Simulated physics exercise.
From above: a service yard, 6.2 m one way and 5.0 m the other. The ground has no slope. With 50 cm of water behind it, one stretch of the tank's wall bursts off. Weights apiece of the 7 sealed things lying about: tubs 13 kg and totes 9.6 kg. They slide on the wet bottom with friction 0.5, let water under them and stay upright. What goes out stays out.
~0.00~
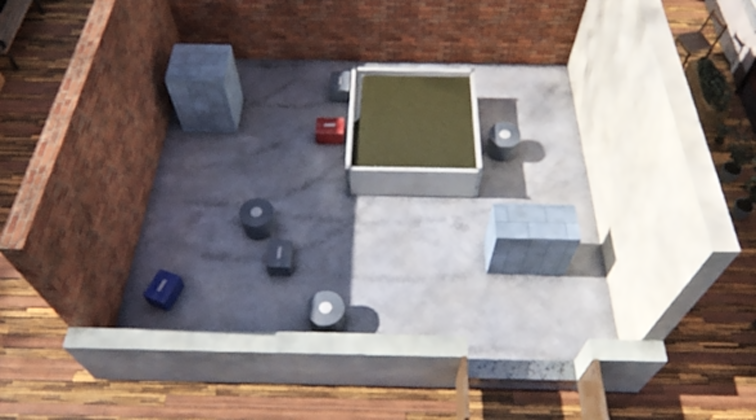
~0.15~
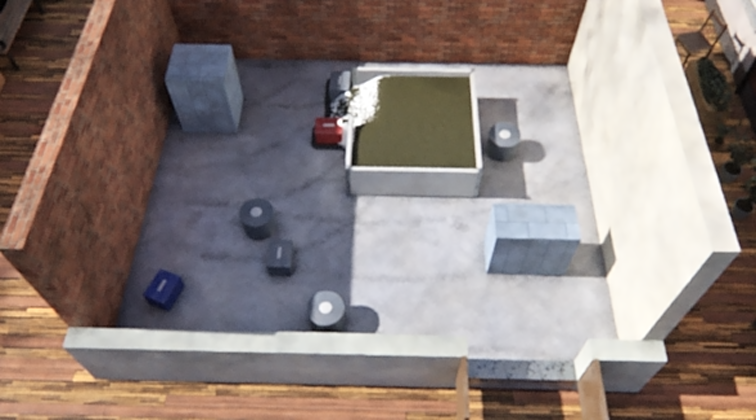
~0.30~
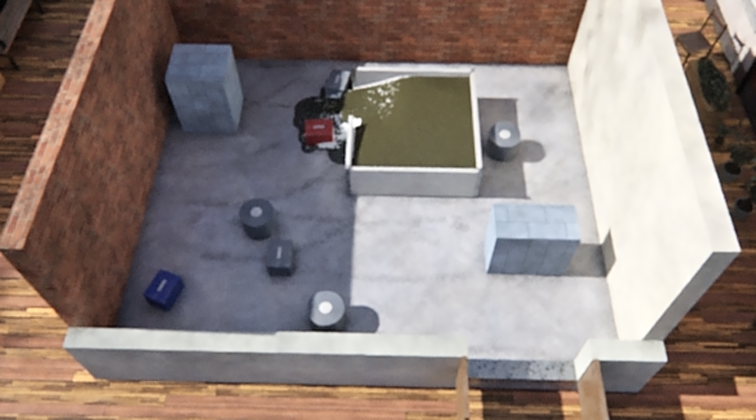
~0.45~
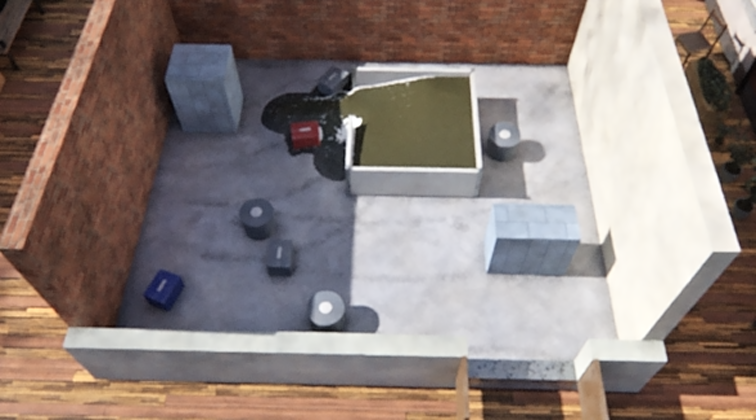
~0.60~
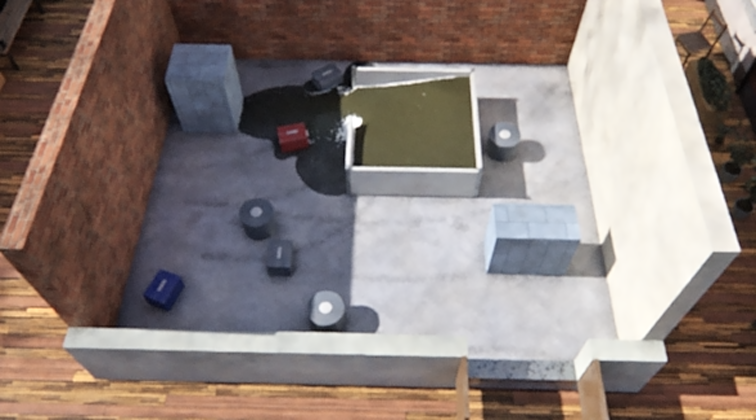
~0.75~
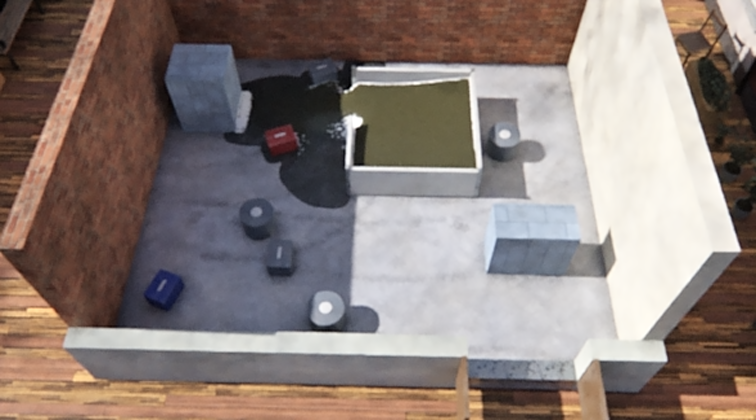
Water burst from the left side of the raised tank and spread in a dark puddle across the floor, pushing the red tote and a grey object beside it leftward while everything else stayed put.
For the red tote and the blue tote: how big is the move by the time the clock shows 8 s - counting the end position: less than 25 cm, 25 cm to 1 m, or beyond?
The red tote gets carried off, the blue tote ends far away.
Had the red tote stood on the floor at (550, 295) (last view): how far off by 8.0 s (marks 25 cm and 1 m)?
It stays put.
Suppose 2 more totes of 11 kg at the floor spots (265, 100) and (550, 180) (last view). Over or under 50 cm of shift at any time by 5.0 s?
In that order: Over, short of it.
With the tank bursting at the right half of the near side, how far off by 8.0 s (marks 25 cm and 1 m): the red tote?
Then the red tote holds its place.
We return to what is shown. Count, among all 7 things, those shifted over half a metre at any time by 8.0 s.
4 of them.
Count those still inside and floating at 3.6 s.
1 of them.
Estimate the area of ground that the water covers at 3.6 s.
Some 15 m2.
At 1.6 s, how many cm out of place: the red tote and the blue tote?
Roughly 150 and 0 cm by then.
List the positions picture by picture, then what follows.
The first frame shows the red tote at (330, 125) rests on the ground; the blue tote at (162, 286) rests on the ground; water covers 3.0 m2; 0 of 7 have shifted.
The second frame shows the red tote at (329, 126) rests on the ground; the blue tote at (162, 286), on the bottom; 3.3 m2 under water; 0 of 7 have shifted.
The third frame shows the red tote at (319, 127) rests on the ground, 16 cm from its start; the blue tote at (162, 286), on the bottom; 3.8 m2 under water; 2 of 7 have shifted.
The fourth frame shows the red tote at (305, 130) rests on the ground, 36 cm from its start; the blue tote at (162, 286), on the bottom; water covers 4.5 m2; 2 of 7 have shifted.
The fifth frame shows the red tote at (292, 133) rests on the ground, 55 cm from its start; the blue tote at (162, 286), on the bottom; 5.4 m2 under water; 2 of 7 have shifted.
The sixth frame shows the red tote at (280, 135), on the bottom, 73 cm from its start; the blue tote at (162, 286) rests on the ground; water covers 6.3 m2; 2 of 7 have shifted.
After 1.6 s the red tote is near (226, 160), 1.6 m from its start, aground; the blue tote is near (162, 286), 0.0 m from its start, aground; 0 of 7 are out; 0 afloat.
After 3.6 s the red tote is near (185, 273), 3.0 m from its start, afloat; the blue tote is near (172, 303), 0.3 m from its start, aground; 0 of 7 are out; 1 afloat.
After 5.6 s the red tote is near (301, 276), 2.5 m from its start, aground; the blue tote is near (282, 306), 1.5 m from its start, afloat; 0 of 7 are out; 1 afloat.
After 8.0 s the red tote is near (344, 237), 1.9 m from its start, aground; the blue tote is near (384, 253), 2.8 m from its start, aground; 0 of 7 are out; 0 afloat.
